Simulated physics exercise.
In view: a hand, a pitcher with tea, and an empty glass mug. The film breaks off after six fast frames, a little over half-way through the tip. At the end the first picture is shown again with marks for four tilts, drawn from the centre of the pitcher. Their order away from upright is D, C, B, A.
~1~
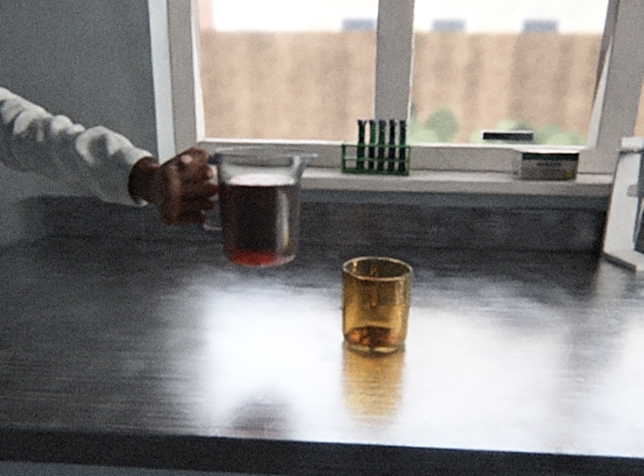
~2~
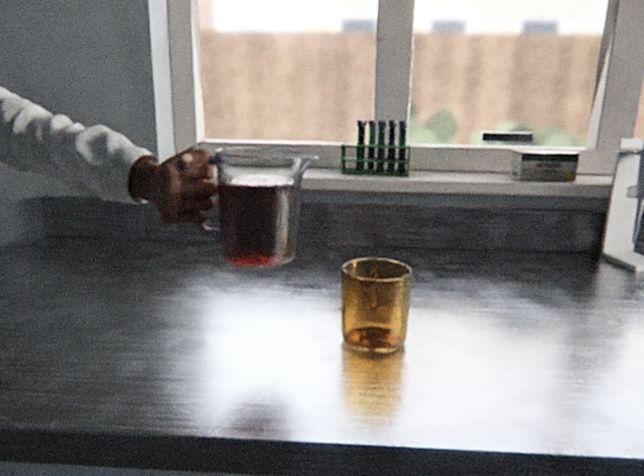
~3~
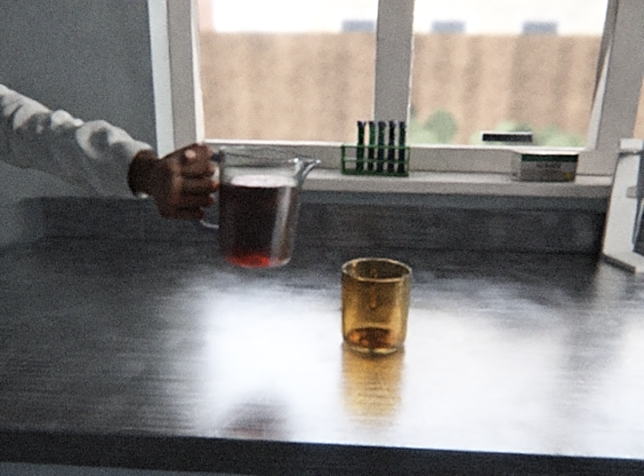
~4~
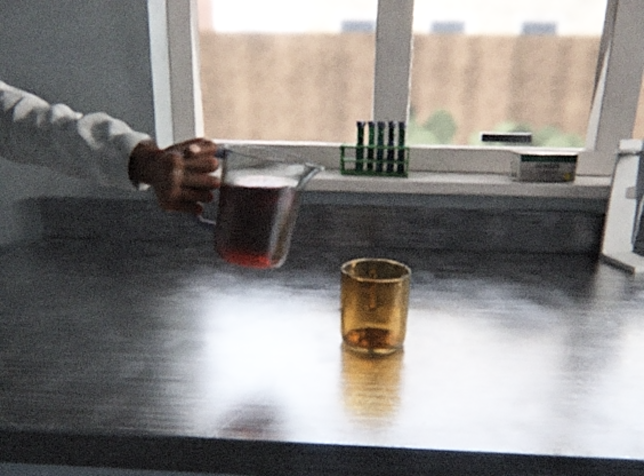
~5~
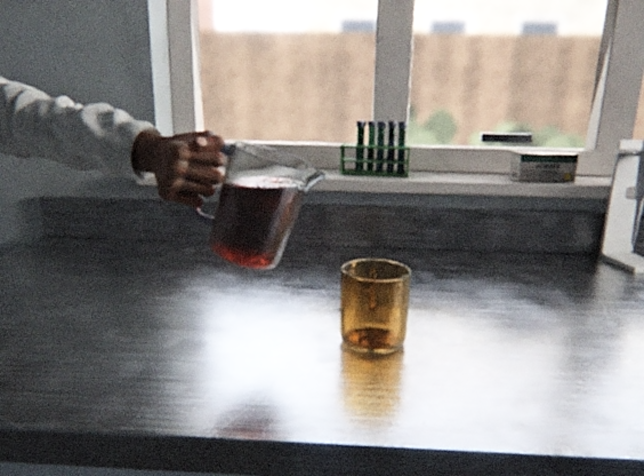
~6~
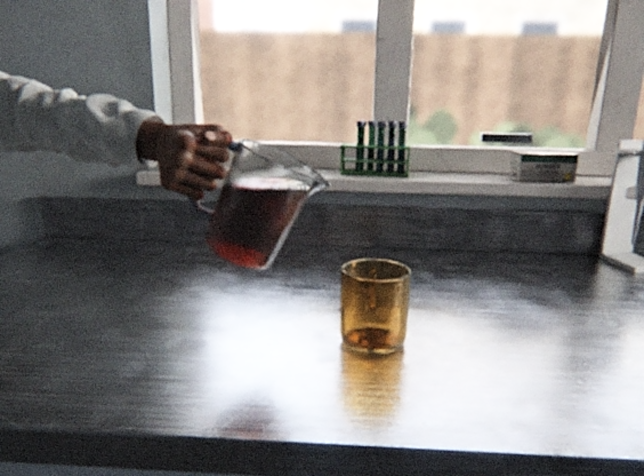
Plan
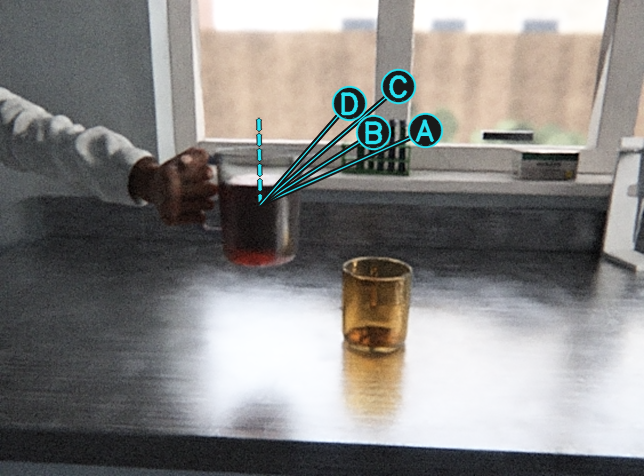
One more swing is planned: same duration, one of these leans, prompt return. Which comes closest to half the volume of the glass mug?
Mark A.
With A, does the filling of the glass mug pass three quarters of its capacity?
No.
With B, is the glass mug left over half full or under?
Under.
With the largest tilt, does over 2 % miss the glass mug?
No.
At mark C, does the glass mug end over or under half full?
Under.
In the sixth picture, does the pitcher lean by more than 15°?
Yes, it does.
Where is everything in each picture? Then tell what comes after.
Upright, lip at (315, 155); rim of the glass mug round (377, 267); nothing has left yet, in the first frame.
Upright, lip at (316, 157); nothing has left yet, in the second frame.
Tipped about 5°, lip at (319, 162); nothing has left yet, in the third frame.
Tipped about 10°, lip at (322, 168); nothing has left yet, in the fourth frame.
Tipped about 17°, lip at (327, 176); nothing has left yet, in the fifth frame.
Tipped about 24°, lip at (330, 185); nothing has left yet, in the sixth frame.
In cyan, A at (409, 137); B at (359, 142); C at (386, 97); D at (338, 115).
Choosing A, the glass mug ends with about 48 % of what it can hold.
Choosing B, the glass mug ends with about 30 % of what it can hold.
Choosing C, the glass mug ends with about 18 % of what it can hold.
Choosing D, the glass mug ends with about 8 % of what it can hold.
